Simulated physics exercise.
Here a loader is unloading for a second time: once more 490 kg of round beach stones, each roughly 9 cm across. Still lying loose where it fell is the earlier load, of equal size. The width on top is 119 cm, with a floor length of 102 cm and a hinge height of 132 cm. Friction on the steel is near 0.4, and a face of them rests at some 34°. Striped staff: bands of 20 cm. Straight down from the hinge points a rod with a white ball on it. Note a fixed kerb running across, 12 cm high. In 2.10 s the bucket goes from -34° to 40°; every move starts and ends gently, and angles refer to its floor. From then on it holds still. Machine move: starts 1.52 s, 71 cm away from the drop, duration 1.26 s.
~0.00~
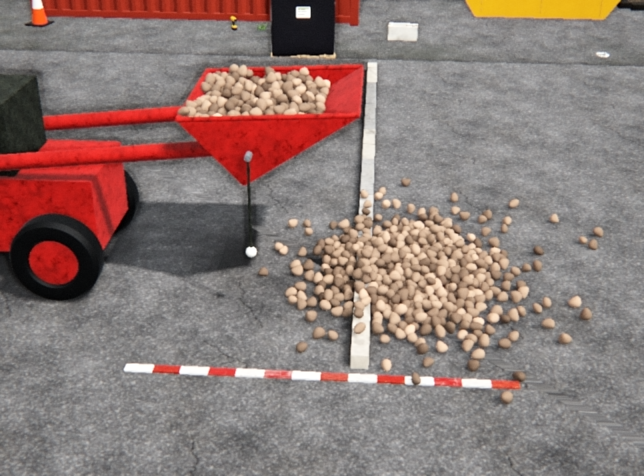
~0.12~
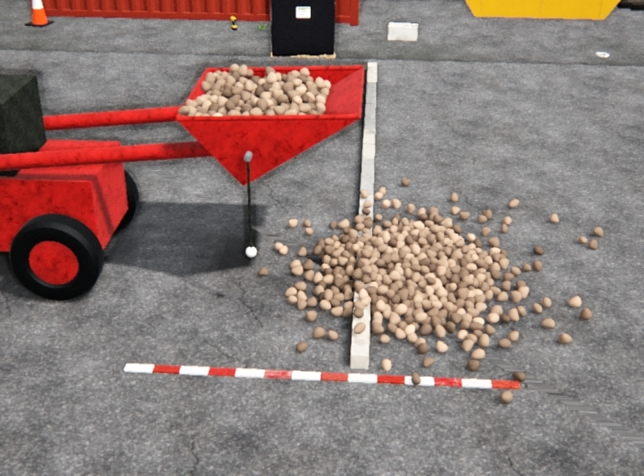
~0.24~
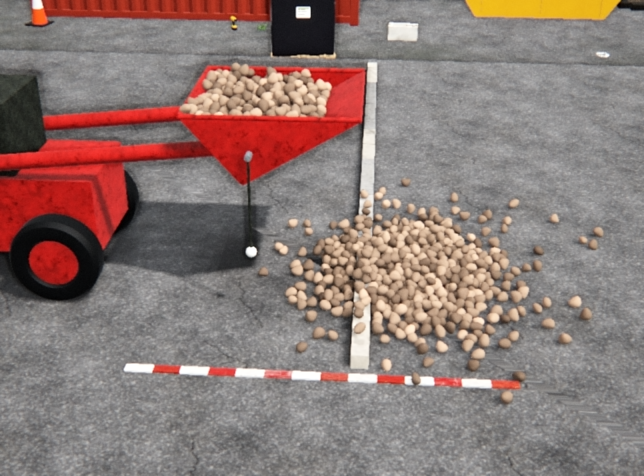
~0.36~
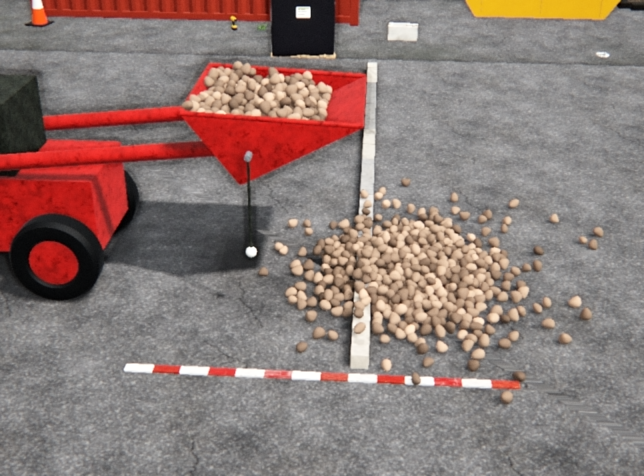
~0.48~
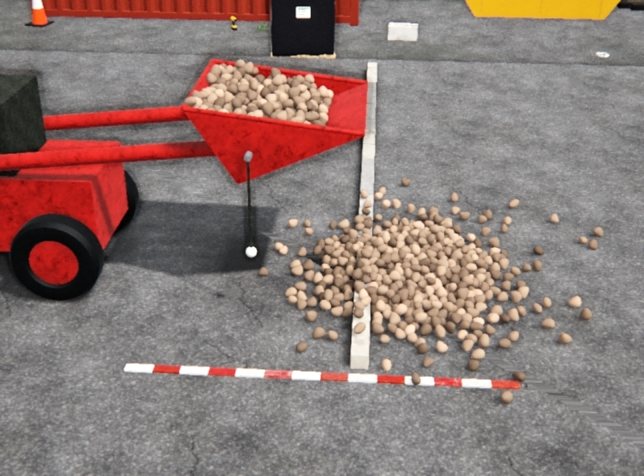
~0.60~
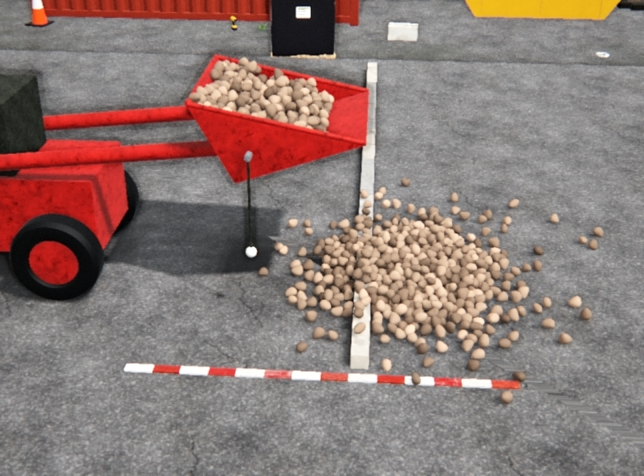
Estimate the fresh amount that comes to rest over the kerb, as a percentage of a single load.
About 34 per cent of a load.
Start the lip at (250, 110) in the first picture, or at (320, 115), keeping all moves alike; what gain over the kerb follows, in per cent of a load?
First place about 0 %, second about 5 %.
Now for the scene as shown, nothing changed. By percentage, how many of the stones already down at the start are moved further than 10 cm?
The answer is about 10 per cent.
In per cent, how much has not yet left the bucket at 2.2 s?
Close to 5 in a hundred is still held.
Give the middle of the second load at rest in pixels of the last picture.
Their centre rests close to (344, 257).
After 1.6 s the floor is at 29°; in per cent of one load, 92 in the bucket, 29 on this side of the kerb, 79 over the kerb; the foremost stones are at (586, 261).
After 2.2 s the floor is at 40°; in per cent of one load, 6 in the bucket, 84 on this side of the kerb, 110 over the kerb; the foremost stones are at (586, 261).
After 3.2 s the floor is at 40°; in per cent of one load, 0 in the bucket, 87 on this side of the kerb, 113 over the kerb; the foremost stones are at (586, 261).
After 6.0 s the floor is at 40°; in per cent of one load, 0 in the bucket, 87 on this side of the kerb, 113 over the kerb; the foremost stones are at (586, 261). Net gain over the kerb, 34.
